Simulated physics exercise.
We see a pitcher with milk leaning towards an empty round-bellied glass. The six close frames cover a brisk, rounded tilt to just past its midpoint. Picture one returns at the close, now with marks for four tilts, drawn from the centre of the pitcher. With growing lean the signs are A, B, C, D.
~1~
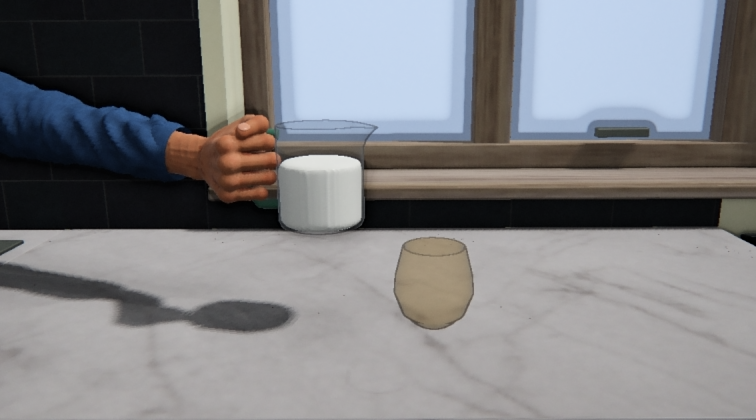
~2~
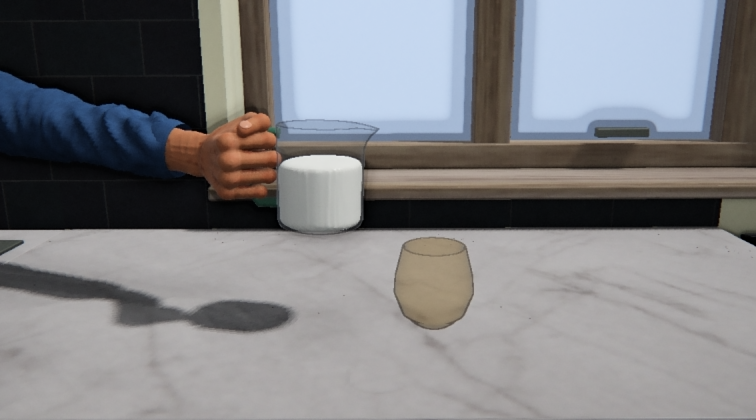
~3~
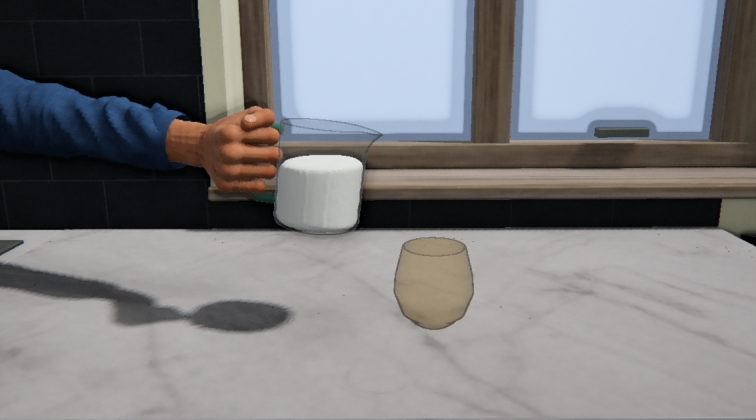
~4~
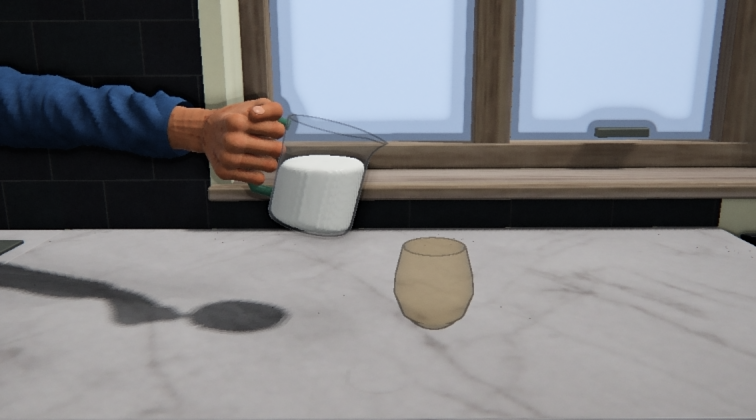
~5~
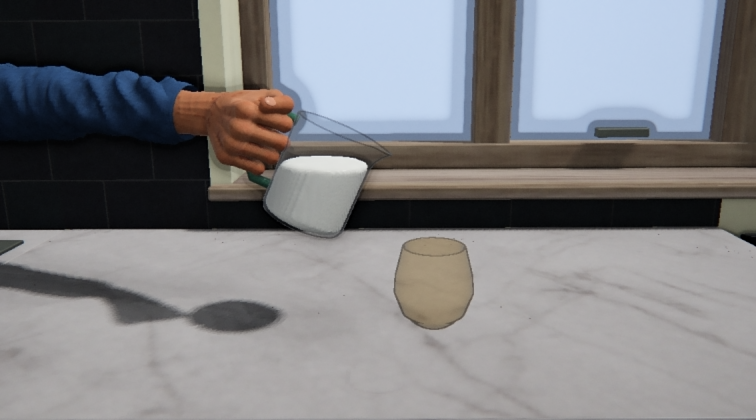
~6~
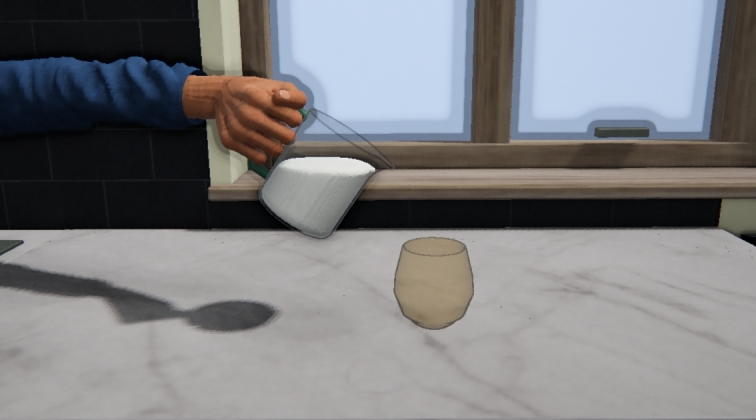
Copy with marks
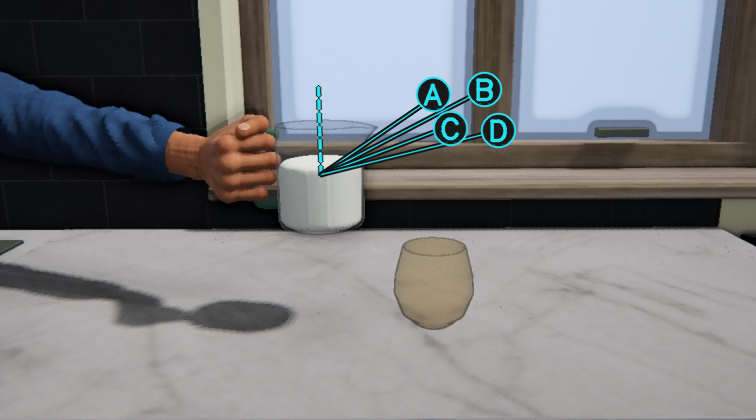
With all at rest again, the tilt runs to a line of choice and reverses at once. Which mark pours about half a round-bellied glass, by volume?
C is best.
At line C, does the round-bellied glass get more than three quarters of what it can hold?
No.
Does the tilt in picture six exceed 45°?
No.
On the marked copy, A at (420, 106); B at (469, 97); C at (433, 132); D at (482, 134).
Choosing A, the round-bellied glass ends with about 21 % of what it can hold.
Choosing B, the round-bellied glass ends with about 35 % of what it can hold.
Choosing C, the round-bellied glass ends with about 49 % of what it can hold.
Choosing D, the round-bellied glass ends with about 64 % of what it can hold.
